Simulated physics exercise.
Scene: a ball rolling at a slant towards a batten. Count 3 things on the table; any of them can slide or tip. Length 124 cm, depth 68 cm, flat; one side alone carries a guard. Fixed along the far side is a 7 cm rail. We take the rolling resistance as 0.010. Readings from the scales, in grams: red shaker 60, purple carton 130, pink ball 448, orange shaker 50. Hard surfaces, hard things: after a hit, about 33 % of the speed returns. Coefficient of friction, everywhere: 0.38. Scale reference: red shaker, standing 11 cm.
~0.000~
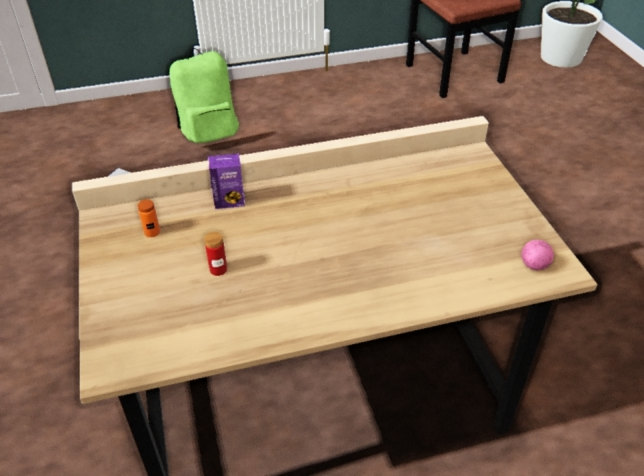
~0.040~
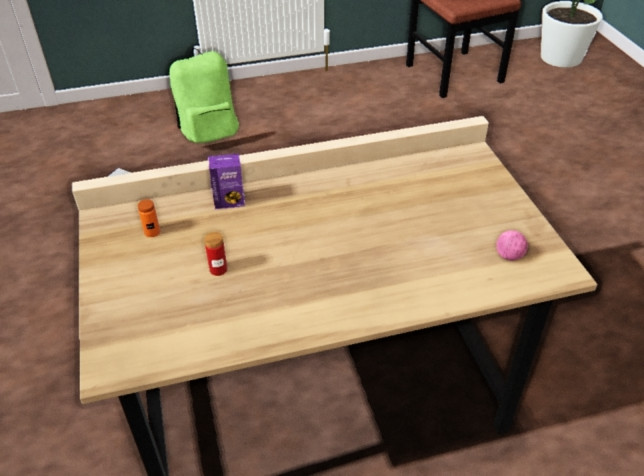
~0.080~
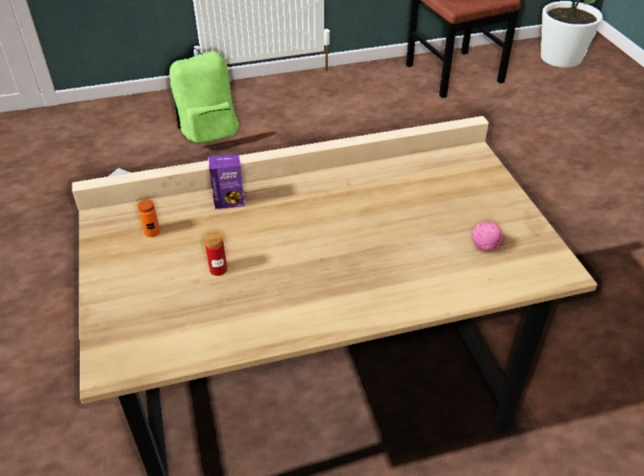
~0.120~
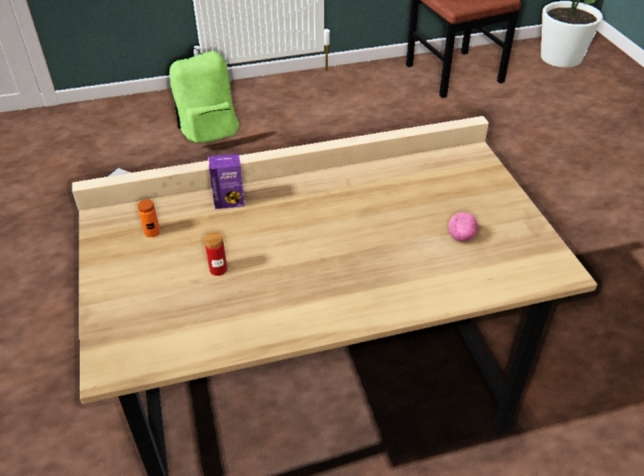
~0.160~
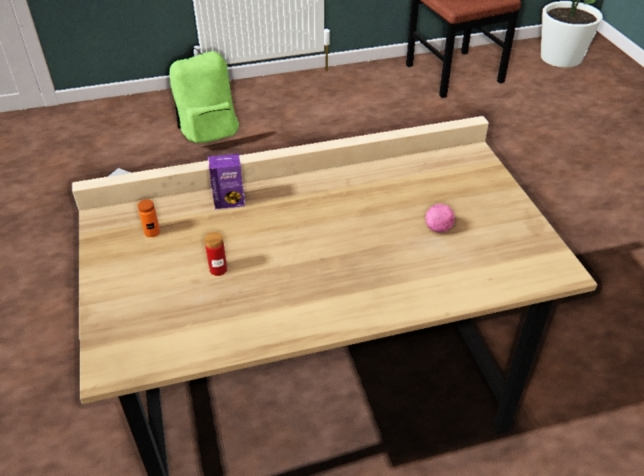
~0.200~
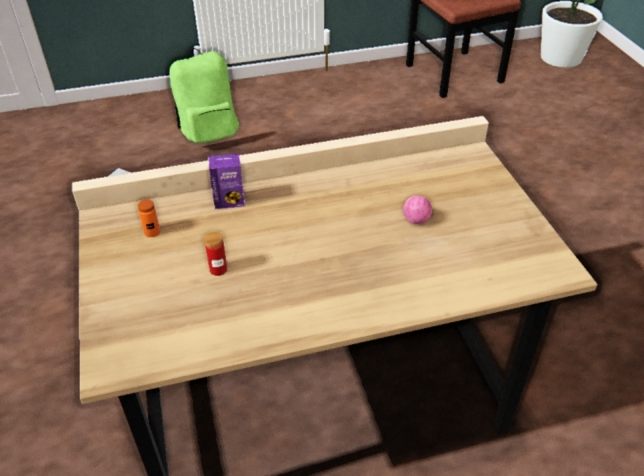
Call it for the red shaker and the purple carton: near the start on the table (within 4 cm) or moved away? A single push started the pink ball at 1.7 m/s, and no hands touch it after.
Red shaker: Near the start, purple carton: Moved away.
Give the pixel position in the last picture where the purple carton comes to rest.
Around pixel (179, 188).
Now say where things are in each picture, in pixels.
In the first picture, pink ball (538, 255); red shaker (216, 254); purple carton (227, 182).
In the second picture, pink ball (512, 246); orange shaker (149, 219).
In the third picture, pink ball (487, 236); orange shaker (149, 219).
In the fourth picture, pink ball (463, 227); orange shaker (149, 219).
In the fifth picture, pink ball (440, 219); orange shaker (149, 218).
In the sixth picture, pink ball (418, 210); red shaker (216, 254); purple carton (227, 182).
By 0.70 s, pink ball near (237, 193); purple carton tilted 3° near (203, 185).
By 1.60 s, pink ball near (93, 263); purple carton 13 cm from its spot near (179, 187); orange shaker 5 cm from its spot.
When it is over (2.3 s), not toppled but over 4 cm from the start, purple carton and orange shaker; red shaker within 4 cm of the start. End places, in pixels of the last picture, red shaker near (216, 254), purple carton near (179, 187).
